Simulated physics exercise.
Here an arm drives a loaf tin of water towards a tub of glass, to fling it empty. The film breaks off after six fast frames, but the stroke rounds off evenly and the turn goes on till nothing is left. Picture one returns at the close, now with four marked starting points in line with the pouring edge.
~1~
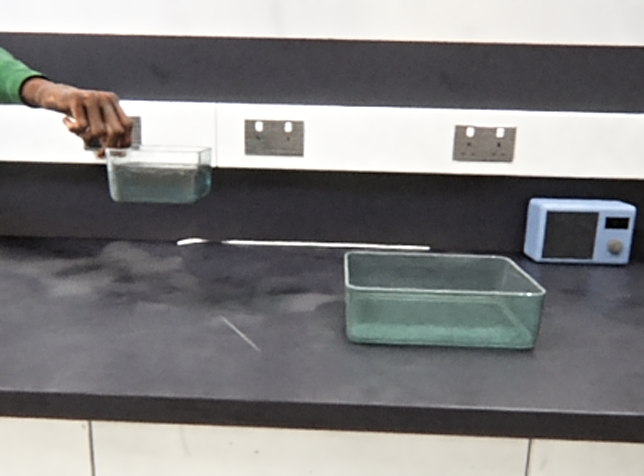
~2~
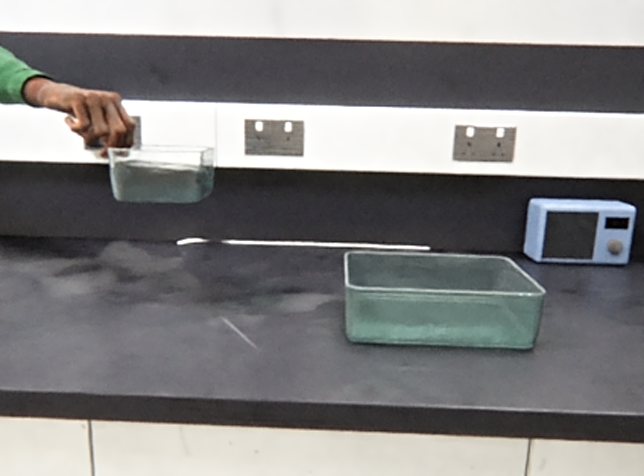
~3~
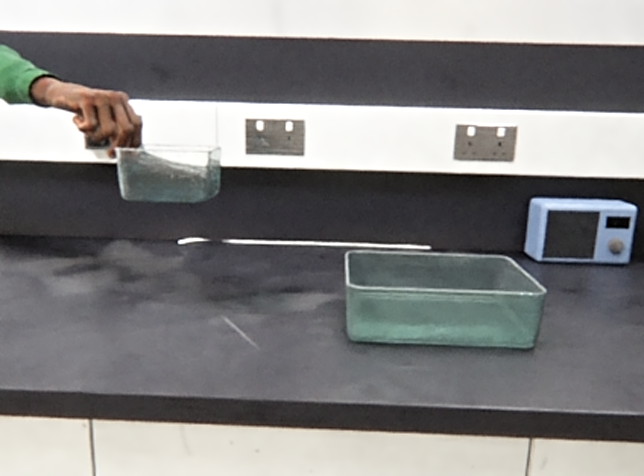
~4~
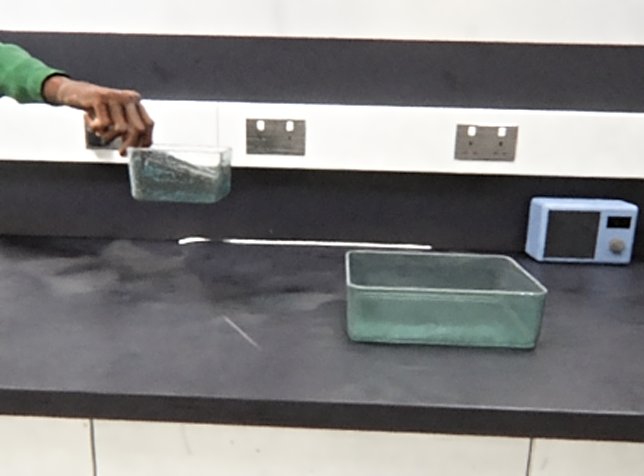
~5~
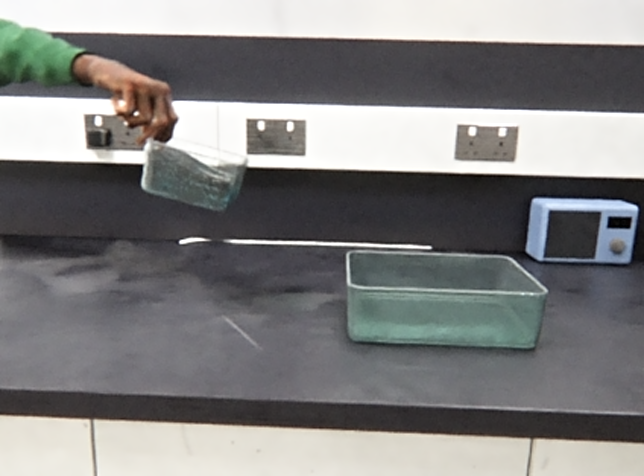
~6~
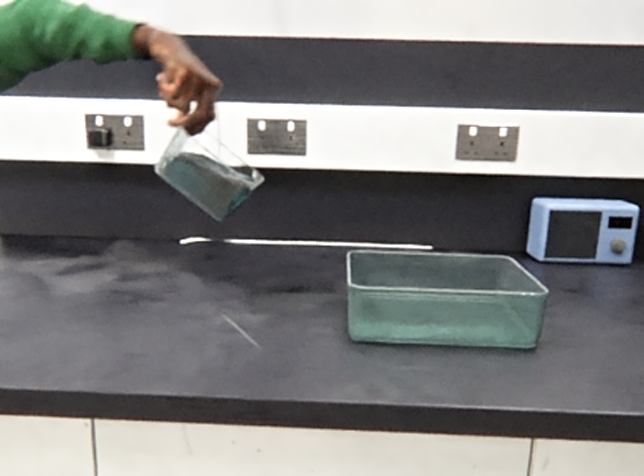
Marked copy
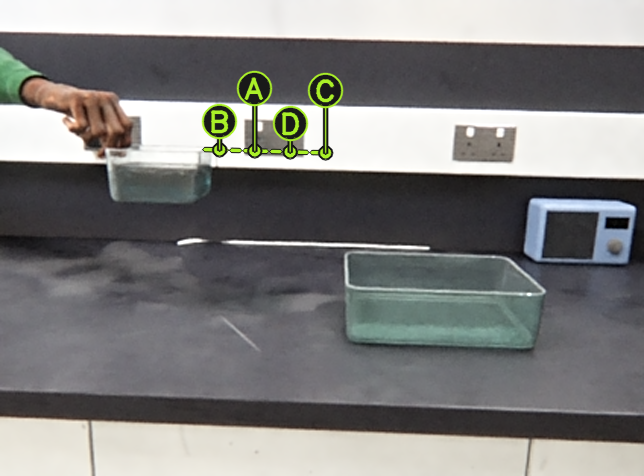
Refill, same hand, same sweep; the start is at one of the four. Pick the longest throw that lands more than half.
A is the one.
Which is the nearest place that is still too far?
Here it is place B.
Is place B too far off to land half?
Yes.
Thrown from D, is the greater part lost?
No.
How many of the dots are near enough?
Three of them.
On the marked copy, A at (254, 150); B at (219, 149); C at (325, 152); D at (290, 151).
Choosing A, about 79 % lands in the tub, 11 % falls short and 10 % goes beside or beyond.
Choosing B, about 10 % lands in the tub, 87 % falls short and 3 % goes beside or beyond.
Choosing C, about 80 % lands in the tub, 2 % falls short and 18 % goes beside or beyond.
Choosing D, about 88 % lands in the tub, 2 % falls short and 10 % goes beside or beyond.
